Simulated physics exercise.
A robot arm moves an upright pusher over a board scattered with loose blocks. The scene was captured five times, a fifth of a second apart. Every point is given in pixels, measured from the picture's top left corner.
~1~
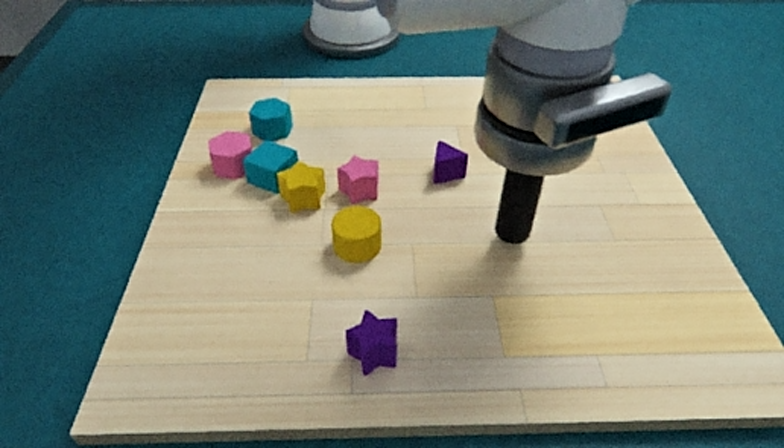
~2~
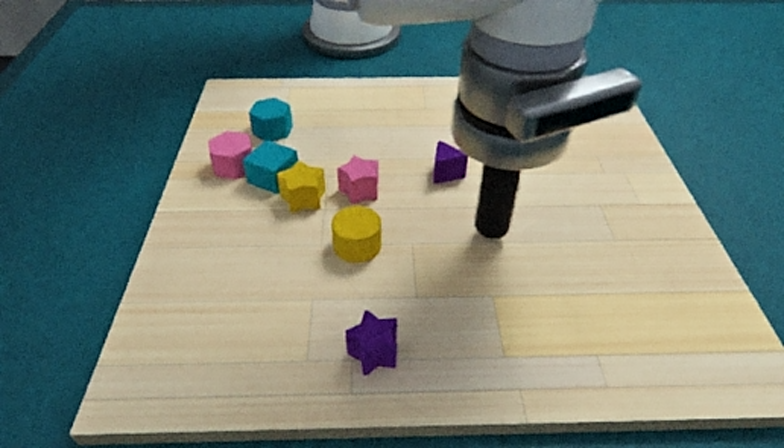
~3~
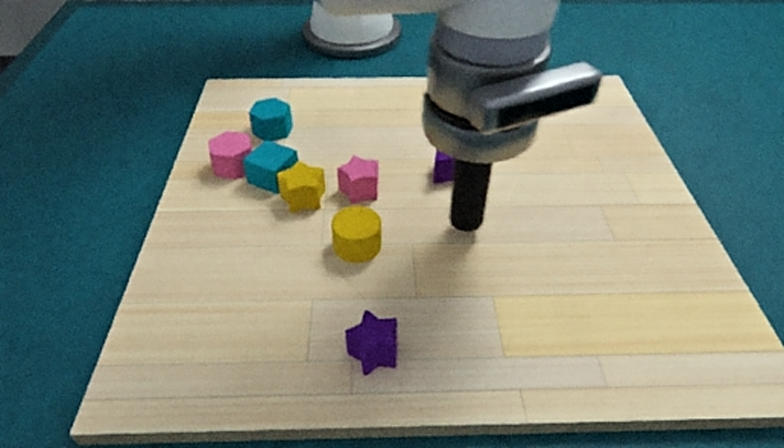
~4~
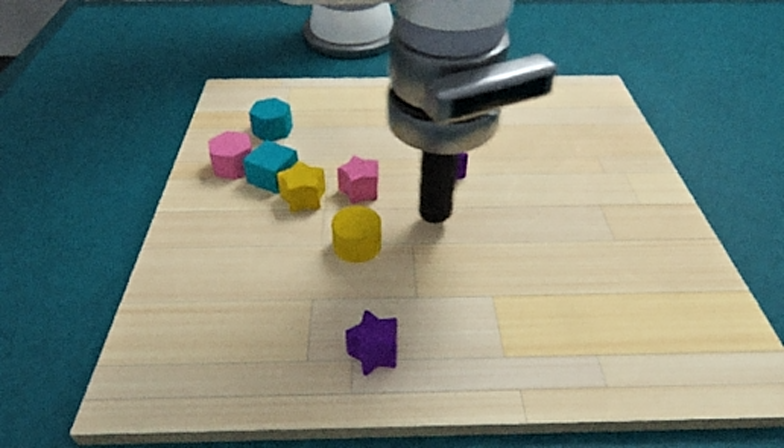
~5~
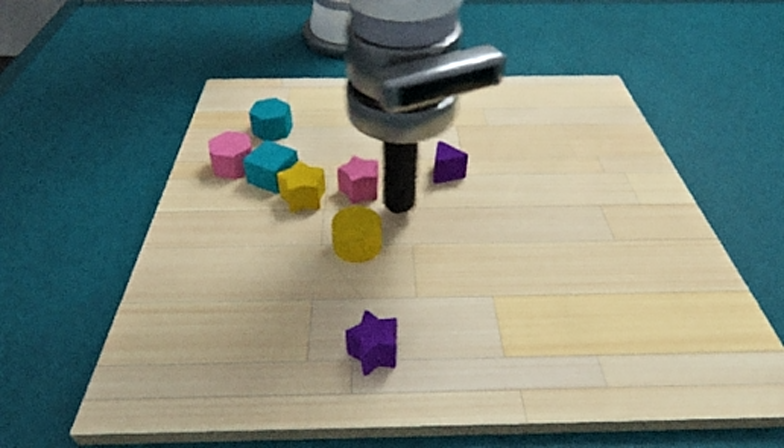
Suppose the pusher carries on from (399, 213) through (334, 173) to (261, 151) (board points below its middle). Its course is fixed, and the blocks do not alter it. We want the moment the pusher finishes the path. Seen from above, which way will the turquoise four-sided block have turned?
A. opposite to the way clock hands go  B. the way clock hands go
It's A.
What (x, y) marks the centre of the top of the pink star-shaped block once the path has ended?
I'd expect the centre of its top face to be at (236, 119).
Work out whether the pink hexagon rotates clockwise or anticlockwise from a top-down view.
Clockwise rotation.
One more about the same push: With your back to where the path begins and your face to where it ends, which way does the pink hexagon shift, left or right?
It moves off to the left.
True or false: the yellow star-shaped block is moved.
Verdict: False.
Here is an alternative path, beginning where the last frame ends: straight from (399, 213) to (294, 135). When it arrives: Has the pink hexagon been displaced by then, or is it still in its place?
Shifted.
The first path, step by step. One third of the way, pusher (355, 176); pink star-shaped block (322, 151), turned 20° anticlockwise.
Two thirds of the way, pusher (309, 156); pink hexagon (207, 144), turned 35° clockwise; turquoise four-sided block (249, 153), turned 55° anticlockwise; pink star-shaped block (282, 133), turned 45° anticlockwise.
At the end, pusher (260, 143); pink hexagon (206, 144), turned 40° clockwise; turquoise hexagon (262, 99), turned 30° clockwise; turquoise four-sided block (245, 154), turned 70° anticlockwise; yellow star-shaped block in place; pink star-shaped block (236, 119), turned 40° anticlockwise.
